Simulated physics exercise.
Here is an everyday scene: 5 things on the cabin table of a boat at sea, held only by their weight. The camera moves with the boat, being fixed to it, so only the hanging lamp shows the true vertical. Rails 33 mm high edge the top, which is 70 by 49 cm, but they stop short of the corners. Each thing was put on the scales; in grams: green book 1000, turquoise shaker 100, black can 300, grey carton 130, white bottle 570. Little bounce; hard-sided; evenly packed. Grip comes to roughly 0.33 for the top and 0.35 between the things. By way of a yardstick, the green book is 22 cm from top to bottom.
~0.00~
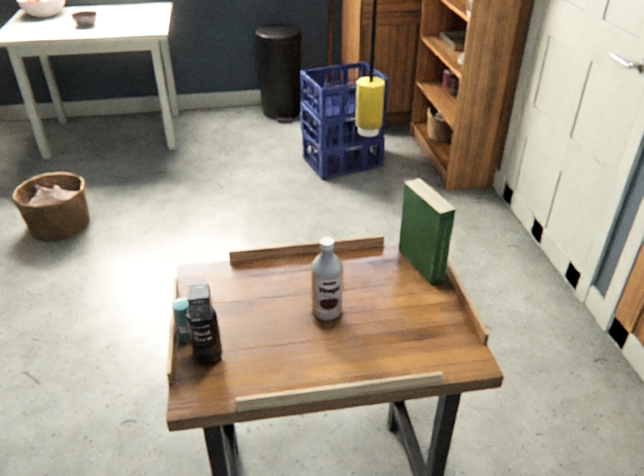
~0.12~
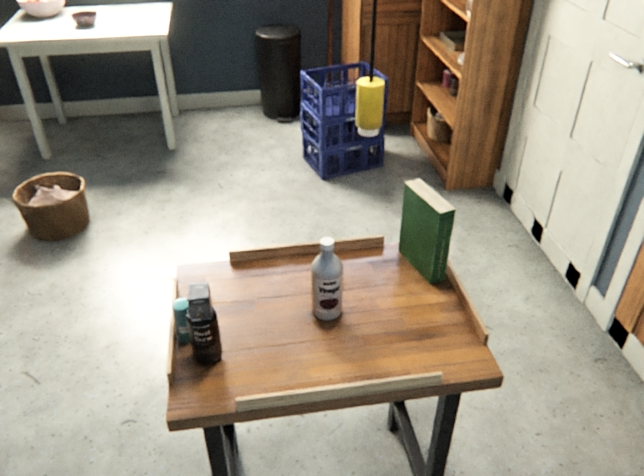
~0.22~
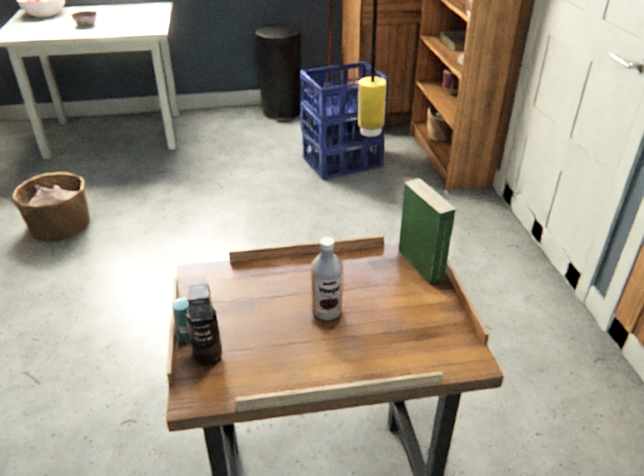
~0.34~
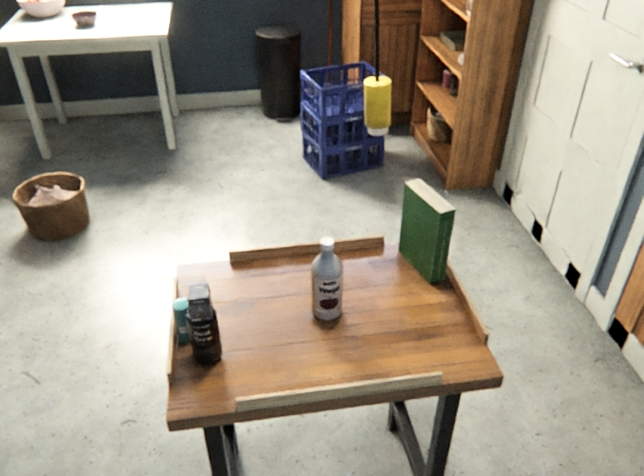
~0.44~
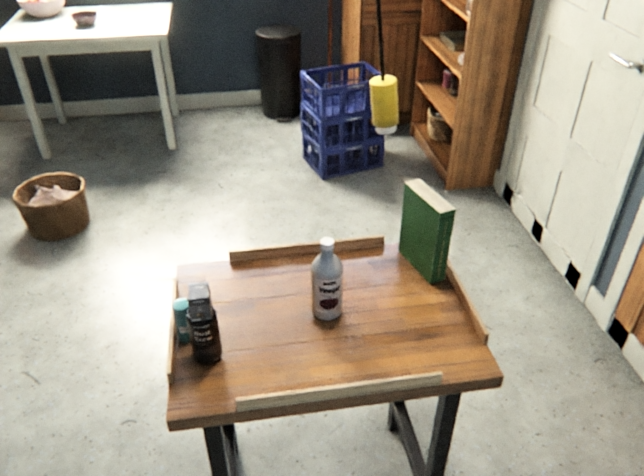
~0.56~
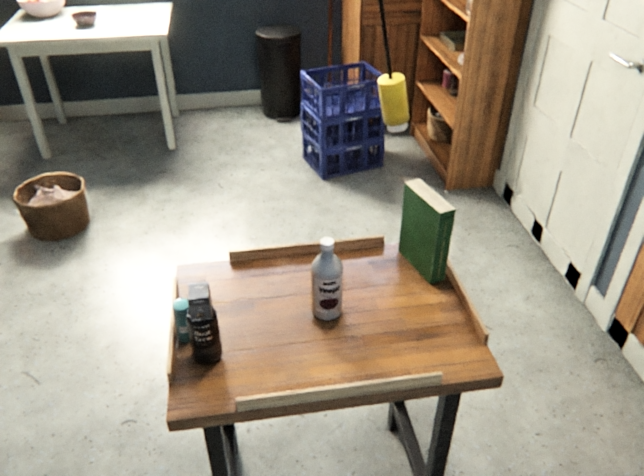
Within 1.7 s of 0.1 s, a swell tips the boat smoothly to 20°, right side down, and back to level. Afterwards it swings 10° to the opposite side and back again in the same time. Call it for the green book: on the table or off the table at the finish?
Final spot: Off the table.
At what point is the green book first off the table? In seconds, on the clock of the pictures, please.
Time: Approximately 1.0 s.
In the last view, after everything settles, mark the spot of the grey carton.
It finishes around (364, 335).
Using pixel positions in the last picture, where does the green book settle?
It finishes at roughly (534, 437).
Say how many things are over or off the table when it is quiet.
Count: 3.
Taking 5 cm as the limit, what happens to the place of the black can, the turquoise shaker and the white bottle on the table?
Black can: Is displaced; turquoise shaker: Remains in place; white bottle: Remains in place.
After 1.16 s, floor tilted 17°, right side down; green book now off the table; grey carton tipped 23° from how it sat; black can tipped 23° from how it sat.
After 1.36 s, floor tilted 11°, right side down; grey carton on its side; black can on its side; turquoise shaker slid 2 cm.
After 1.66 s, floor tilted 1°, right side down; black can on its side; grey carton on its side; turquoise shaker slid 2 cm.
At rest (4.3 s), off the table, green book; tipped over on the table, black can and grey carton; the other 2 in place, give or take 5 cm. In the last view, green book near (534, 437).
